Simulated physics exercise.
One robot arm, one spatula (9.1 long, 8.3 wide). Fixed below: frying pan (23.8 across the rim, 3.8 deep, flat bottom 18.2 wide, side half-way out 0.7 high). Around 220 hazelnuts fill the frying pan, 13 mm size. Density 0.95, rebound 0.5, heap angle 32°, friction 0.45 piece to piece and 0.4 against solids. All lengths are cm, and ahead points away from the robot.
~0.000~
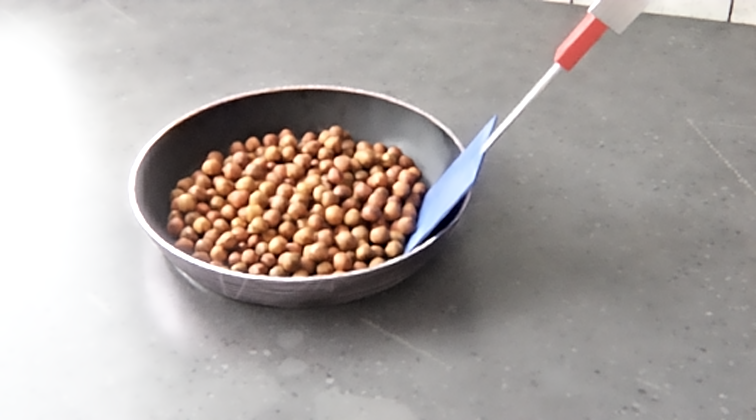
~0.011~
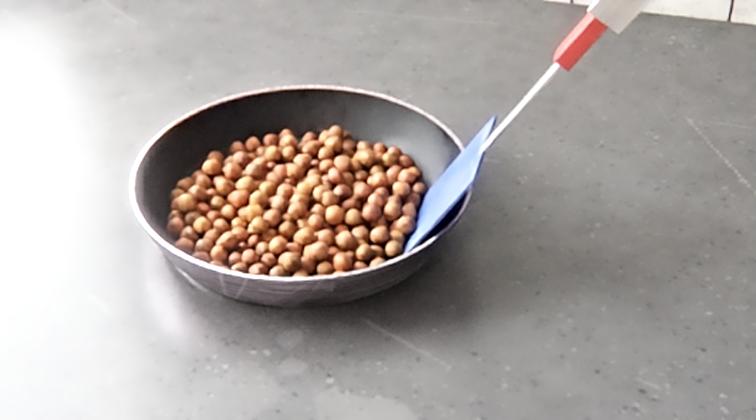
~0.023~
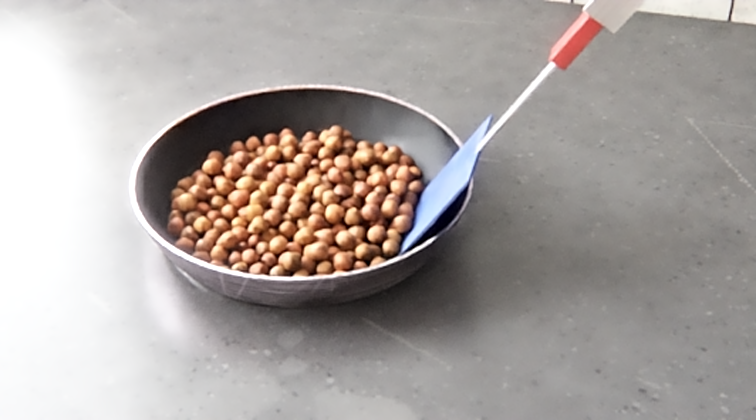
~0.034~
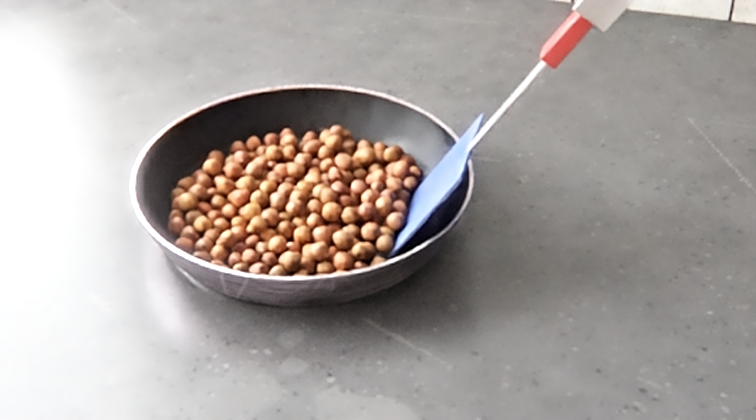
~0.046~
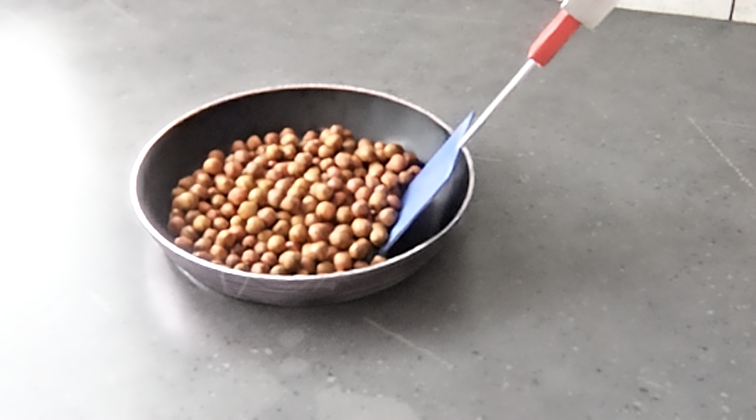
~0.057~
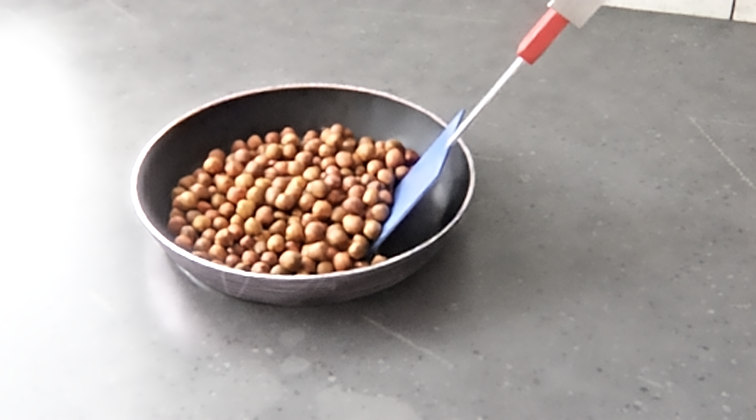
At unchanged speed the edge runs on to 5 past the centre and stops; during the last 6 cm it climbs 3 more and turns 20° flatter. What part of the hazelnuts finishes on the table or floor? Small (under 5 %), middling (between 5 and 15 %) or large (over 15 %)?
On the table or floor the share is small, under 5 %.
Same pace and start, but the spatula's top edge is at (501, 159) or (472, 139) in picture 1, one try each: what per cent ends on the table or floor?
About 0 and 0 per cent.
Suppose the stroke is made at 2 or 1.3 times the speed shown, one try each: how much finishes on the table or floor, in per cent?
About 20 and 5 per cent.
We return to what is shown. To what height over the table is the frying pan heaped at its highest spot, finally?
Some 4.5 cm.
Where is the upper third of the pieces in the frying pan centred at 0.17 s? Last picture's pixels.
Around (268, 174).
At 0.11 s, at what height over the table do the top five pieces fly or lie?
About 4 cm.
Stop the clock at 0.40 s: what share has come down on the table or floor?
Some 0 per cent.
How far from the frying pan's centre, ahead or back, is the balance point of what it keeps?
Some 4.0 cm ahead.
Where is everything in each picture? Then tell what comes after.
In the first frame, spatula top edge at (486, 147), sloping 58°; upper third of the load around (309, 198), from x 175 to 420, top at y 135; 216 in the frying pan.
In the second frame, spatula top edge at (486, 147), sloping 58°; upper third of the load around (309, 197), from x 175 to 420, top at y 135.
In the third frame, spatula top edge at (482, 146), sloping 58°; upper third of the load around (309, 197), from x 180 to 415, top at y 135.
In the fourth frame, spatula top edge at (473, 145), sloping 58°; upper third of the load around (313, 194), from x 180 to 415, top at y 135.
In the fifth frame, spatula top edge at (463, 143), sloping 58°; upper third of the load around (316, 192), from x 180 to 415, top at y 135.
In the sixth frame, spatula top edge at (452, 141), sloping 58°; upper third of the load around (315, 192), from x 180 to 415, top at y 135; 216 in the frying pan.
By 0.11 s, sloping 58°, highest piece 4 above the table; 216 in the frying pan.
By 0.17 s, sloping 49°, highest piece 5 above the table; 216 in the frying pan.
By 0.40 s, sloping 38°, highest piece 5 above the table; 215 in the frying pan, 1 on the table or floor.
By 1.45 s, sloping 38°, highest piece 4 above the table; 214 in the frying pan, 2 on the table or floor.
Final count, 214 in the frying pan, 2 on the table or floor. That is 1 % on the table or floor.
